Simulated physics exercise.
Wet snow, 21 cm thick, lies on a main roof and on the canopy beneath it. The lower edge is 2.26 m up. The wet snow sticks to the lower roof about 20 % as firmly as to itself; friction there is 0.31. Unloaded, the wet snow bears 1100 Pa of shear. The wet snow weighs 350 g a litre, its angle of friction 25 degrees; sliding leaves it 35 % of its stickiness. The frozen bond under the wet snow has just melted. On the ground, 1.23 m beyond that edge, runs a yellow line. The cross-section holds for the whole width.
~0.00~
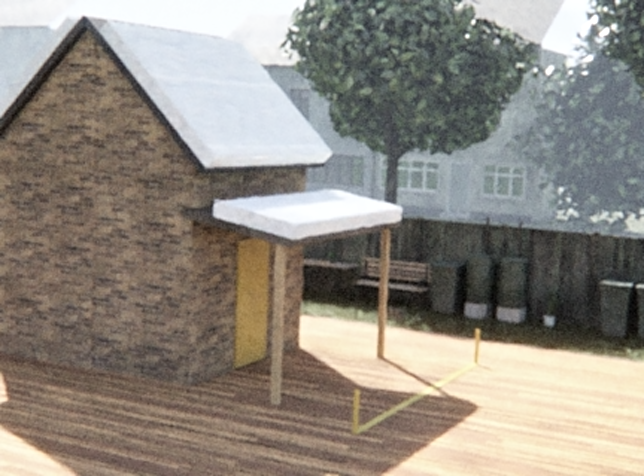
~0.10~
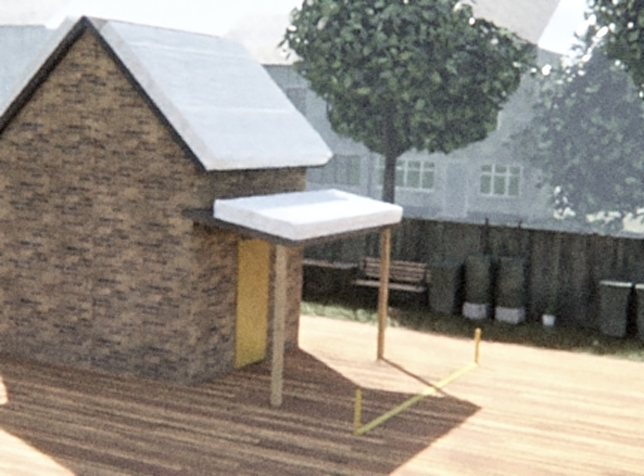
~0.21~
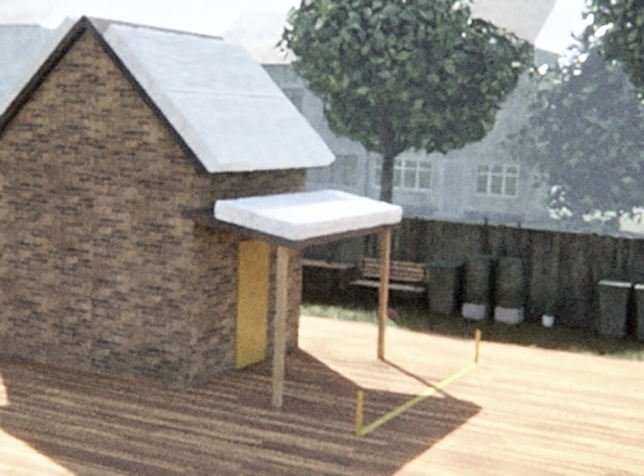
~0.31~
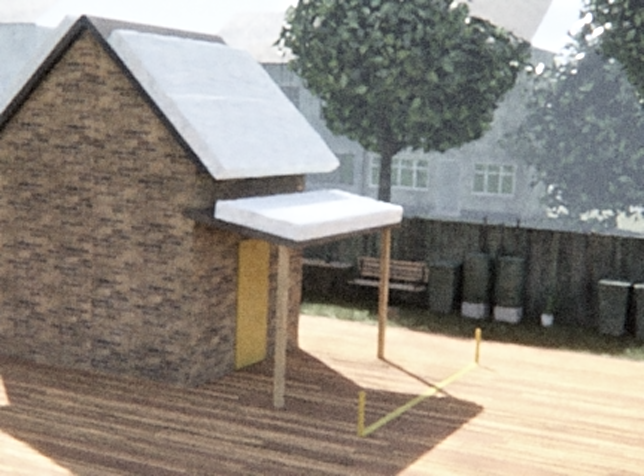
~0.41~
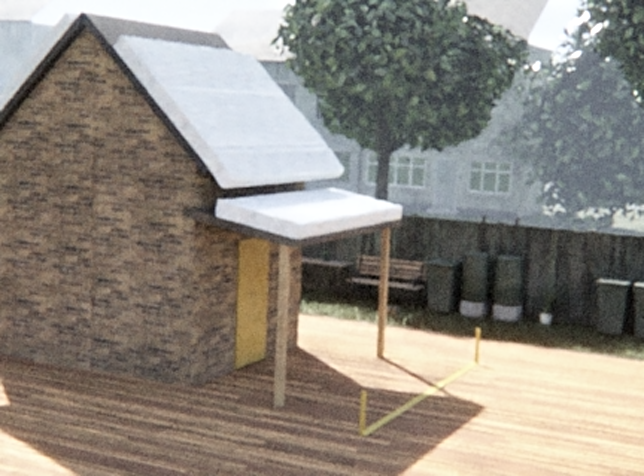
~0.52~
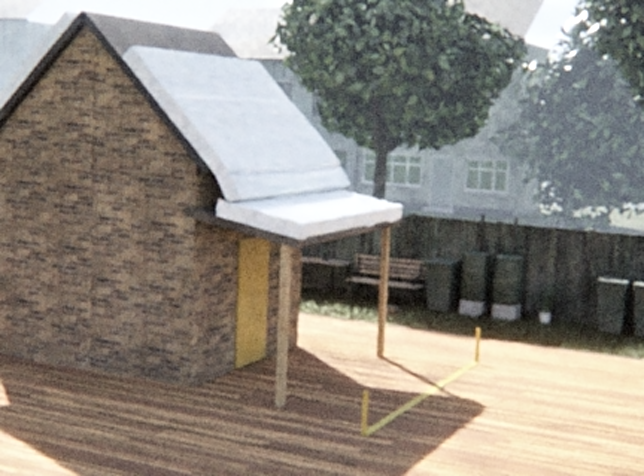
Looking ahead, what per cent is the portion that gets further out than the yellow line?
It comes to some 22 %.
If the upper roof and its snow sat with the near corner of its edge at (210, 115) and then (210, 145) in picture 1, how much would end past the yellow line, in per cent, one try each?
In that order: 50 %, 30 %.
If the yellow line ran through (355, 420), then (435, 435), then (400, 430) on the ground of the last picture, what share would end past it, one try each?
In turn about 35 %, 2 %, 14 %.
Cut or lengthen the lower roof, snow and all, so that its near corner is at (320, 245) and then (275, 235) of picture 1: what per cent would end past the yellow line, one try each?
In that order: 4 %, 25 %.
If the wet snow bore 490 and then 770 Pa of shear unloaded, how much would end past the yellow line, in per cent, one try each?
In turn about 40 %, 30 %.
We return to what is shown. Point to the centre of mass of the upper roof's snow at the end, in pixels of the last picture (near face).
Around (299, 299).
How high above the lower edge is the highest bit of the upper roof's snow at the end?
Roughly 0.6 m.
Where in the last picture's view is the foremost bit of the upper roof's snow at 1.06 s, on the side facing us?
At about (306, 210).
By 1.06 s, none is below the lower edge and 0 % is past the line.
By 1.71 s, 28 % is below the lower edge and 1 % is past the line.
By 2.35 s, 55 % is below the lower edge and 21 % is past the line.
By 3.00 s, 55 % is below the lower edge and 22 % is past the line.
By 3.10 s, at the end, 55 % is below the lower edge and 22 % is past the line.
